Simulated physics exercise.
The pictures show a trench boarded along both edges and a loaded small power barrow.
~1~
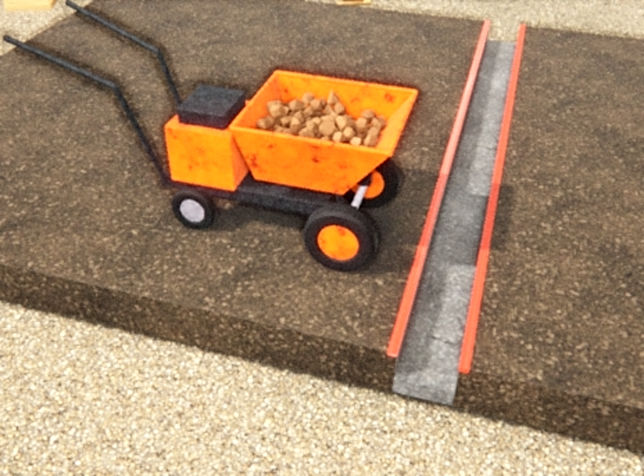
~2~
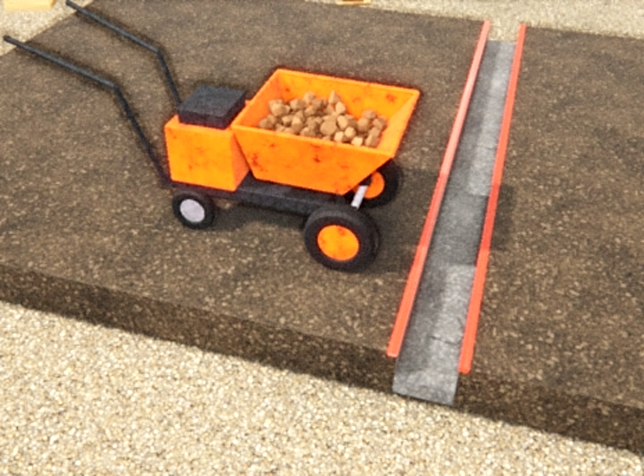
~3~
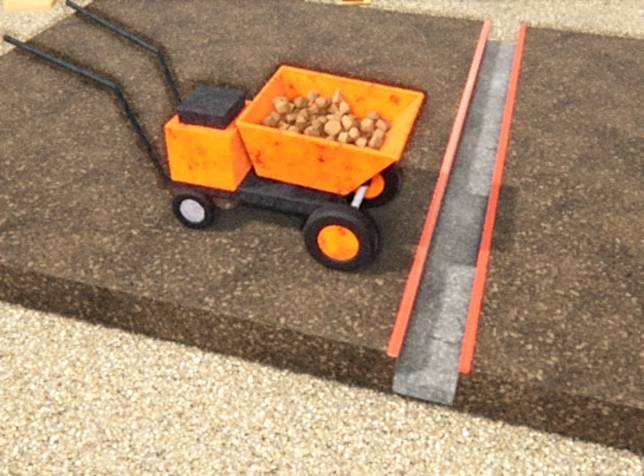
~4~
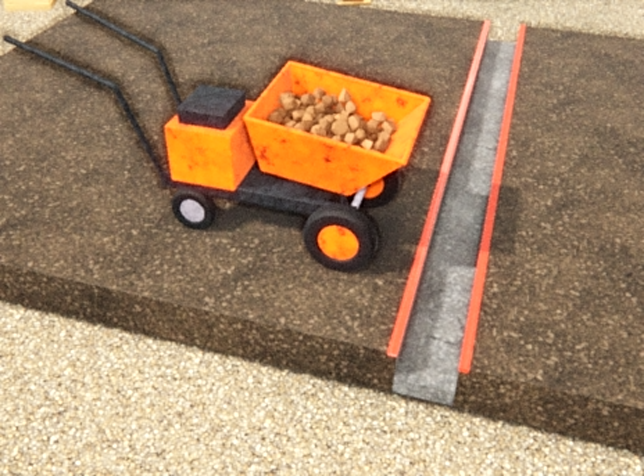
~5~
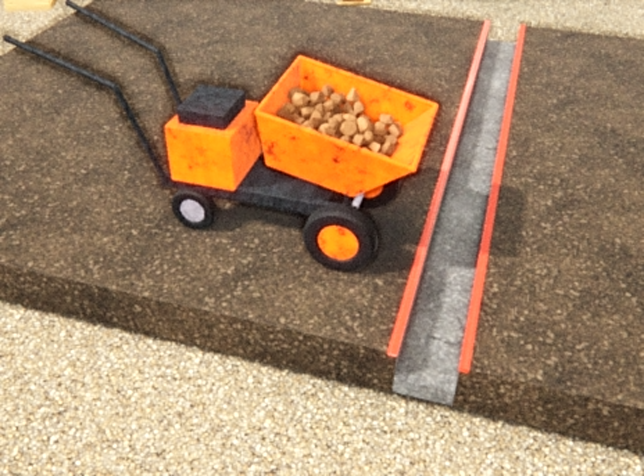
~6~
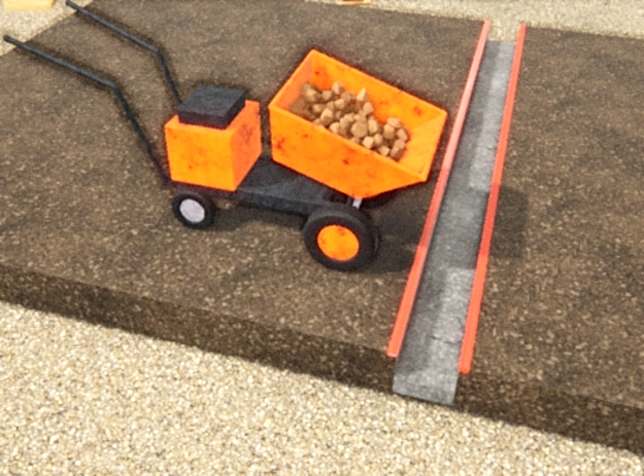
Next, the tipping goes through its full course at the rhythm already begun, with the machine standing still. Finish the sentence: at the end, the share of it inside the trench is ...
... below half.
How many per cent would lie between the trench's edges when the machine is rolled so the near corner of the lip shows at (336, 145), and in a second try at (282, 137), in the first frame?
Close to 80 in a hundred, and close to 30 in a hundred.
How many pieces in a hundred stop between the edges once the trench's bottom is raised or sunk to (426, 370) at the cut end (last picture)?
20 %.
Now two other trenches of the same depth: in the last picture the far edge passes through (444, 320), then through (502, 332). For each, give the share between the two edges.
You'd get 0 in a hundred the first time and 90 in a hundred the second.
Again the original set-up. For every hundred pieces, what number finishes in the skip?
Estimate: Near 20 %.
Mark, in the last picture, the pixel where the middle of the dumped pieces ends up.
At about (497, 254), give or take.
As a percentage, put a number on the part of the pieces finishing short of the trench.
Roughly 0 in a hundred.
Soon after the last picture, skip tipped steeply; all in the skip.
A little later, skip tipped right over; about two thirds in the skip; a small part in or heaped over the trench; about a quarter beyond it; a stray few falling.
Later still, skip tipped right over; about a quarter in the skip; about a quarter in or heaped over the trench; about half beyond it.
By the end, skip tipped right over; about a quarter in the skip; about a third in or heaped over the trench; about half beyond it.
